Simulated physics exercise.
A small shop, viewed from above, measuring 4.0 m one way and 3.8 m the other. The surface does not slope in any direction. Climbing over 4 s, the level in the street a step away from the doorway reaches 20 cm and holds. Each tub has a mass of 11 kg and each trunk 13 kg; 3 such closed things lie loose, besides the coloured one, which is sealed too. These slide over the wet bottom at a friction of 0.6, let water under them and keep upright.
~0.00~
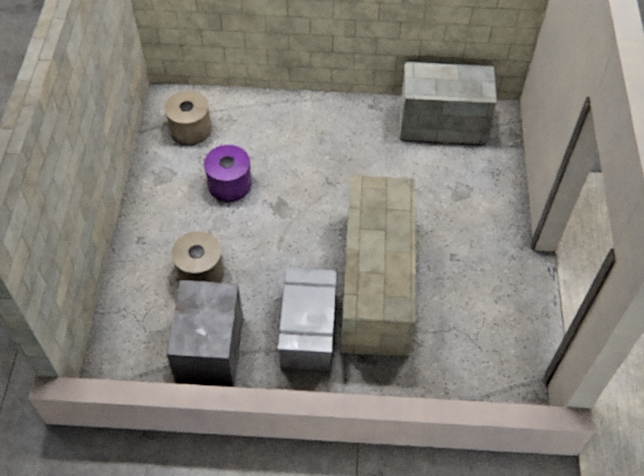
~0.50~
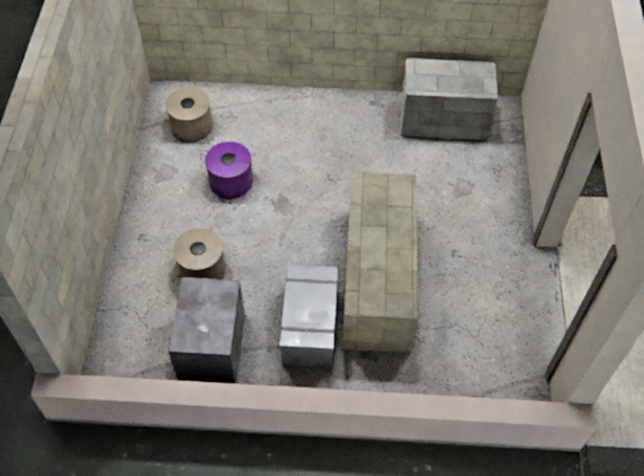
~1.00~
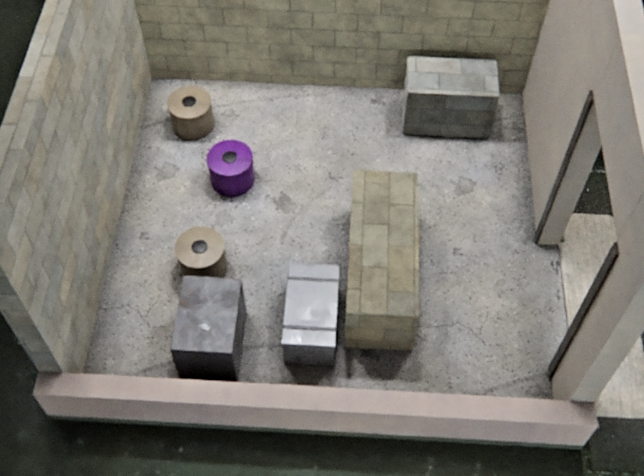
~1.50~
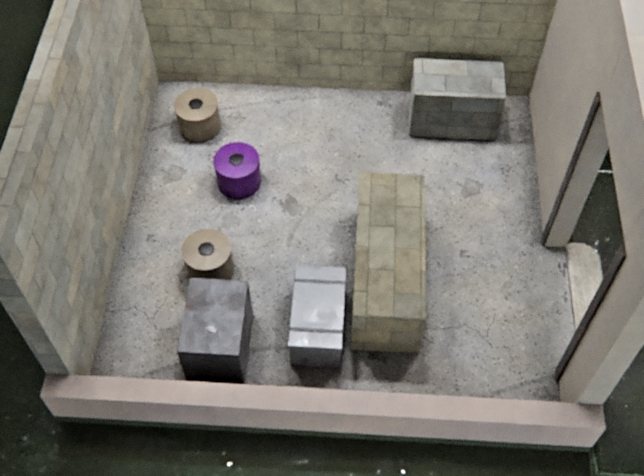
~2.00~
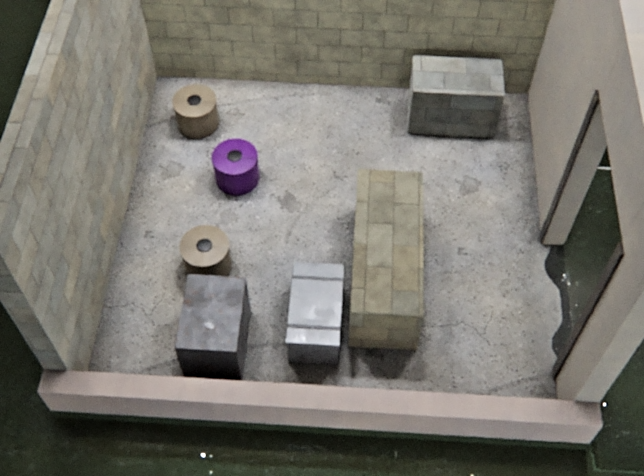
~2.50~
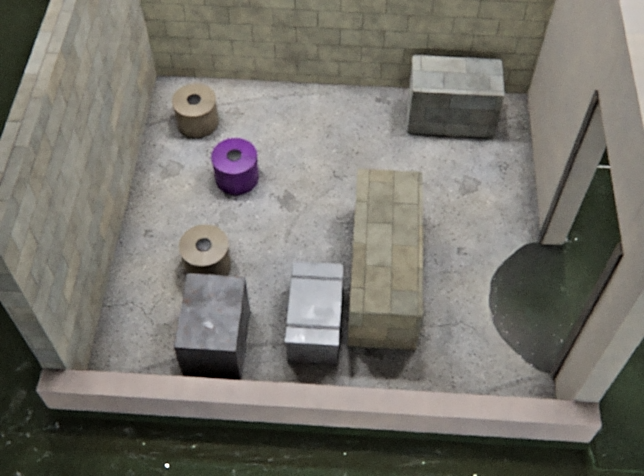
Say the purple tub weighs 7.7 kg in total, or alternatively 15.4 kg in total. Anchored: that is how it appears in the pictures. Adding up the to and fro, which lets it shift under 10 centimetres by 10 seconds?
The one that works is the first, 7.7 kg.
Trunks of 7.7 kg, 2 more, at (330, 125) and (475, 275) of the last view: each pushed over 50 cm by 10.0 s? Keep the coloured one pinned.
The first comes out above the threshold, the second above the threshold.
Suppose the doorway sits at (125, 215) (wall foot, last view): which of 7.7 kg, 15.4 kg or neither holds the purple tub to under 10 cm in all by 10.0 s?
I'd say neither one will work.
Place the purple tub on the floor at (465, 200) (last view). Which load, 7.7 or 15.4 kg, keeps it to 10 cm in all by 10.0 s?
Result: Both fail.
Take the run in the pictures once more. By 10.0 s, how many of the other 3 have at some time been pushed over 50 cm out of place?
The total is 1.
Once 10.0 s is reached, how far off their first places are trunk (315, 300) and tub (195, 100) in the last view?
60 cm and 5 cm respectively.
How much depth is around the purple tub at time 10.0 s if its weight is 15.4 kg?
6 cm, roughly.
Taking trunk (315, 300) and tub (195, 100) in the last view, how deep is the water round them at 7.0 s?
About 5 and 1 cm.
After 3.5 s the purple tub would be 0 cm from its start with 7.7 kg and 0 cm from its start with 15.4 kg; 0 cm of water round it then.
After 4.5 s the purple tub would be 0 cm from its start with 7.7 kg and 0 cm from its start with 15.4 kg; 0 cm of water round it then.
After 7.0 s the purple tub would be 0 cm from its start with 7.7 kg and 0 cm from its start with 15.4 kg; 0 cm of water round it then.
After 10.0 s the purple tub would be 2 cm from its start with 7.7 kg and 0 cm from its start with 15.4 kg; 6 cm of water round it then.
